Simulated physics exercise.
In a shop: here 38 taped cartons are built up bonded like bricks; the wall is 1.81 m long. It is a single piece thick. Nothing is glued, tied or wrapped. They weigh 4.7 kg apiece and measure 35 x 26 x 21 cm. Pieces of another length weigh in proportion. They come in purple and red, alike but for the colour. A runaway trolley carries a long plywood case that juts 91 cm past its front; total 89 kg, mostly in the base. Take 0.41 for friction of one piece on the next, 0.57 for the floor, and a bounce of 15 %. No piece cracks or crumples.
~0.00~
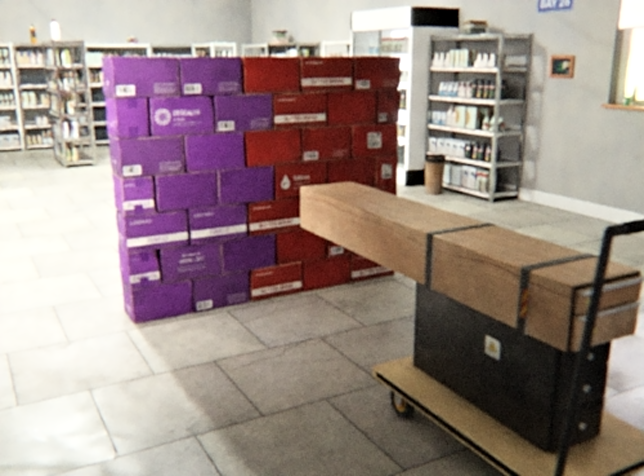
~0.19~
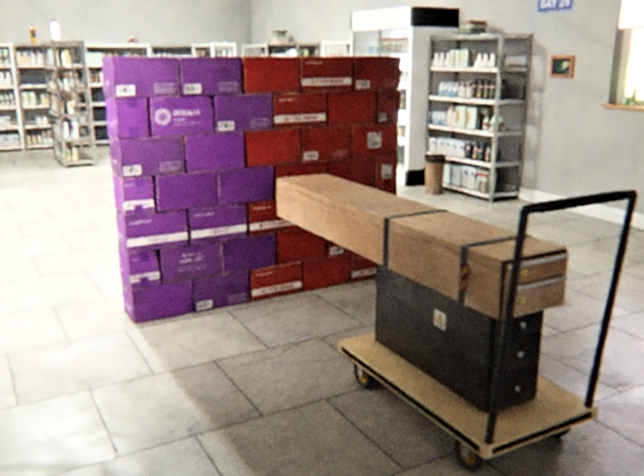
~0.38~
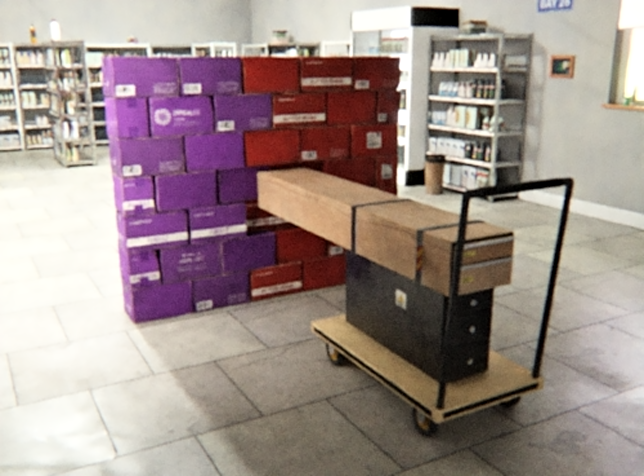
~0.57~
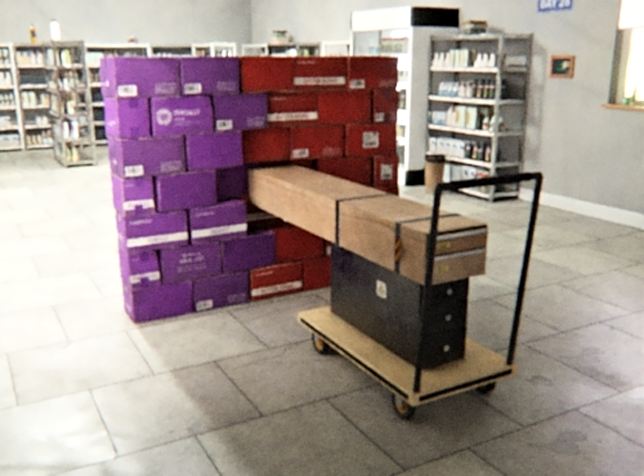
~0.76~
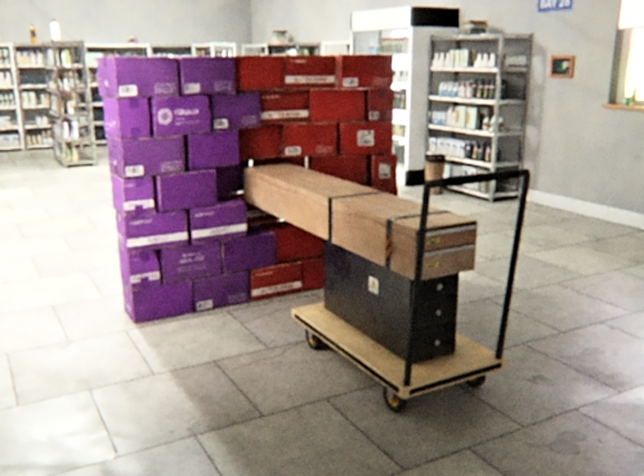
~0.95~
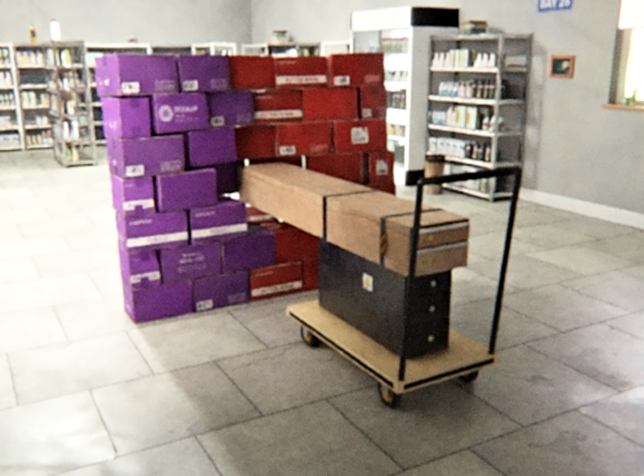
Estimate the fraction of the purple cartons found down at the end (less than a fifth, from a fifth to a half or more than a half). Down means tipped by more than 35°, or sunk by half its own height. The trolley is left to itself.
It comes to between a fifth and a half.
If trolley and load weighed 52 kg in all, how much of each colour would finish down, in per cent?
In that case purple 0, red 0 per cent.
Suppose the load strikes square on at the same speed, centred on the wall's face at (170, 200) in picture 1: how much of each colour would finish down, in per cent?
In that case purple 80, red 20 per cent.
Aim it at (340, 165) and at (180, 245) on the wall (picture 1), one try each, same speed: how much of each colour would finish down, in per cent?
Purple 10 then 80, red 80 then 20 per cent.
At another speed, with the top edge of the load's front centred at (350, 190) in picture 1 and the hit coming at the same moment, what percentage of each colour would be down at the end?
Then purple 10, red 10 per cent.
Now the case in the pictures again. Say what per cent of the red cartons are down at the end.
Red 80 per cent.
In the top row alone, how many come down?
5 from that row.
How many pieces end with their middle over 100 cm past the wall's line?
Some 12 pieces.
After 1.20 s, load 38 cm past the wall's line, still rolling; none of the 17 purple cartons down (1 of 38 in all colours); top purple carton 15° from how it stood; top red carton 15° from how it stood.
After 1.48 s, load 41 cm past the wall's line, still rolling; 3 of the 17 purple cartons down (16 of 38 in all colours); top purple carton 32° from how it stood; top red carton 35° from how it stood, 13 cm lower.
After 1.74 s, load 43 cm past the wall's line, still rolling; 6 of the 17 purple cartons down (22 of 38 in all colours); top purple carton 46° from how it stood, 42 cm lower; top red carton 69° from how it stood, 69 cm lower.
After 2.06 s, load 43 cm past the wall's line, stopped; 6 of the 17 purple cartons down (22 of 38 in all colours); top purple carton 58° from how it stood, 1.00 m lower; top red carton 58° from how it stood, 1.19 m lower.
In the end (3.3 s), load 43 cm past the wall's line, stopped; 6 of the 17 purple cartons down (22 of 38 in all colours); top purple carton on its side; top red carton on its side. That is 35 per cent. From the last view, middles, top purple carton near (56, 238), top red carton near (284, 202).
